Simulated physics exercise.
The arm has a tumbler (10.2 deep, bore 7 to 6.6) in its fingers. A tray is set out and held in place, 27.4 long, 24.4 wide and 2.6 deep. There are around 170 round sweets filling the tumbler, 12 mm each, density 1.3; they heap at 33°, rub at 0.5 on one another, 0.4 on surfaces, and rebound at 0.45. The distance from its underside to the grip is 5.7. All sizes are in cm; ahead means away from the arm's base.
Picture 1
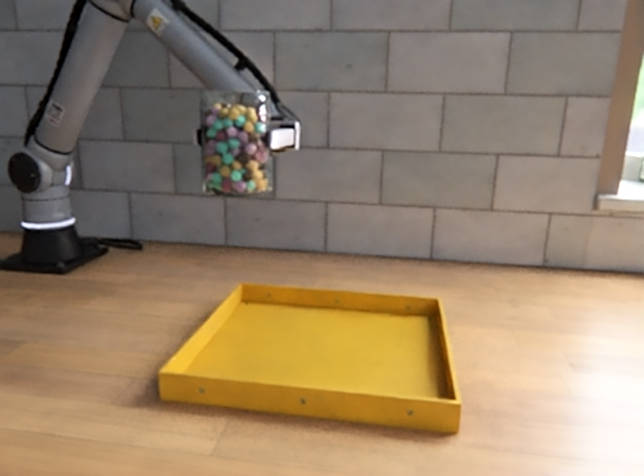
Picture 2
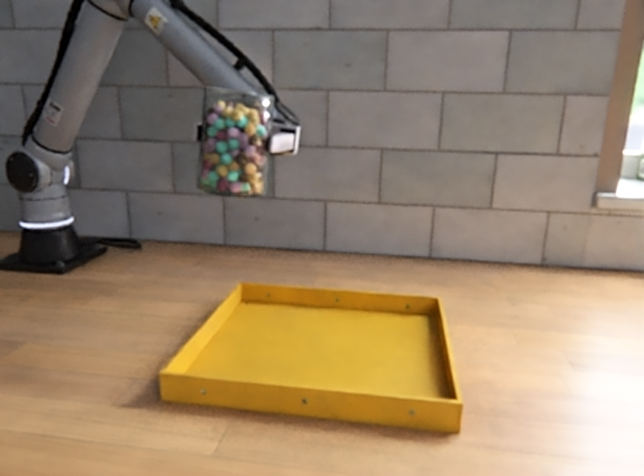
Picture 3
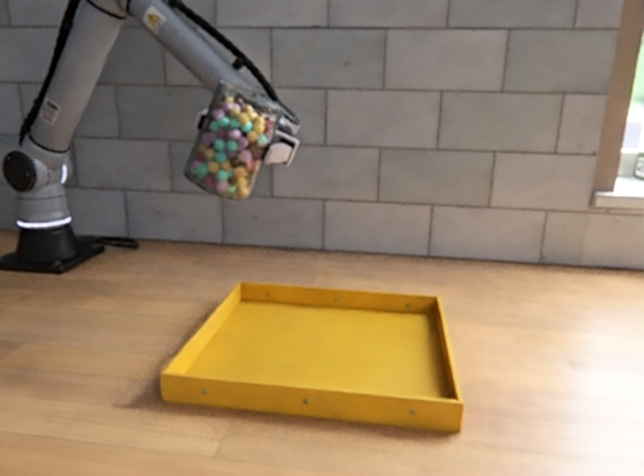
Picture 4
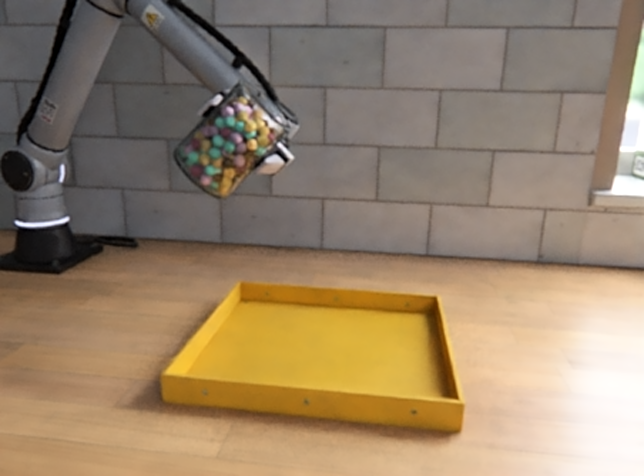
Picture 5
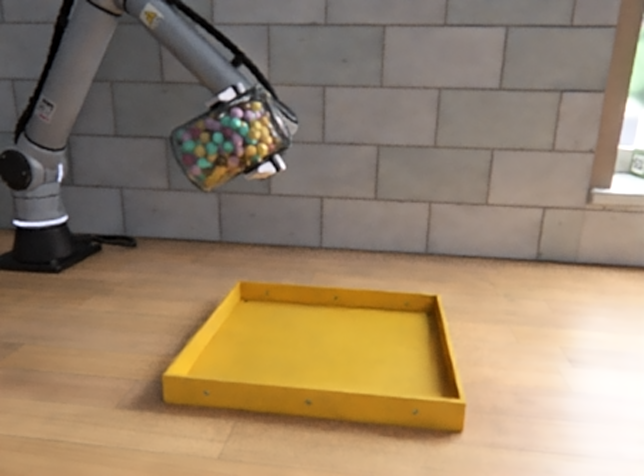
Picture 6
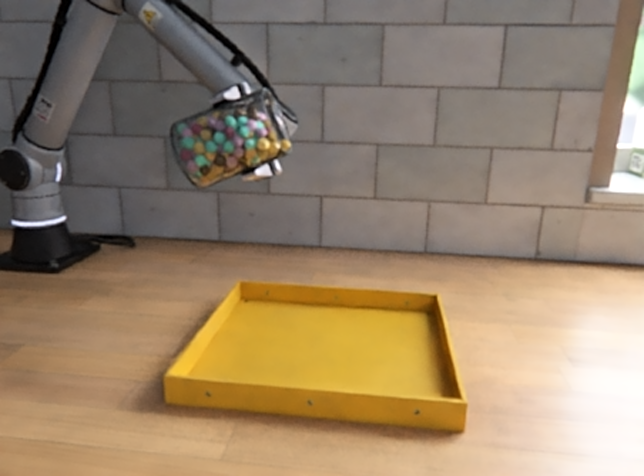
Robotic arm tilting a clear tumbler of colourful round sweets steadily onto its side above a wooden surface with a yellow tray.
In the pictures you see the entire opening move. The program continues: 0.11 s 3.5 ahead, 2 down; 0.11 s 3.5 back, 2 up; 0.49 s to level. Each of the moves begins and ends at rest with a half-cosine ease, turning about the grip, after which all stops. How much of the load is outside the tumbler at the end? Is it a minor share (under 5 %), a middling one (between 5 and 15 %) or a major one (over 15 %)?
A middling share.
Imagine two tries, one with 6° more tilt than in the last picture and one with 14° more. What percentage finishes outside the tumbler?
About 10 and 20 per cent.
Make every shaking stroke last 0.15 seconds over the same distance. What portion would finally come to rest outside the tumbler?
About 0 per cent in that case.
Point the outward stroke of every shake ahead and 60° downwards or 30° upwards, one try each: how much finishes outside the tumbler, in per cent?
It comes to around 5 per cent on the first try and around 30 per cent on the second.
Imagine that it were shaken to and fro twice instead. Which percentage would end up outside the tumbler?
It would then be around 10 per cent.
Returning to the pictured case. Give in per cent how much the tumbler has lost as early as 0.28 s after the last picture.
Share gone: Around 10 %.
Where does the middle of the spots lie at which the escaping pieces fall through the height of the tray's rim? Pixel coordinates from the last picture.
Near (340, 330).
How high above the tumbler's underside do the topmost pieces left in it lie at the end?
Height at rest: Approx. 9.5 cm.
Then, 0.28 s later, tilted 65° forward, highest piece 26 above the table; 155 in the tumbler, 14 in flight or on a rim.
Then, 0.57 s later, tilted 13° forward, highest piece 28 above the table; 153 in the tumbler, 16 in the tray.
Then, 0.91 s later, level, highest piece 28 above the table; 153 in the tumbler, 16 in the tray.
Then, 1.96 s later, level, highest piece 28 above the table; 153 in the tumbler, 16 in the tray.
At rest, 153 in the tumbler, 16 in the tray. That is 9 % outside the tumbler.
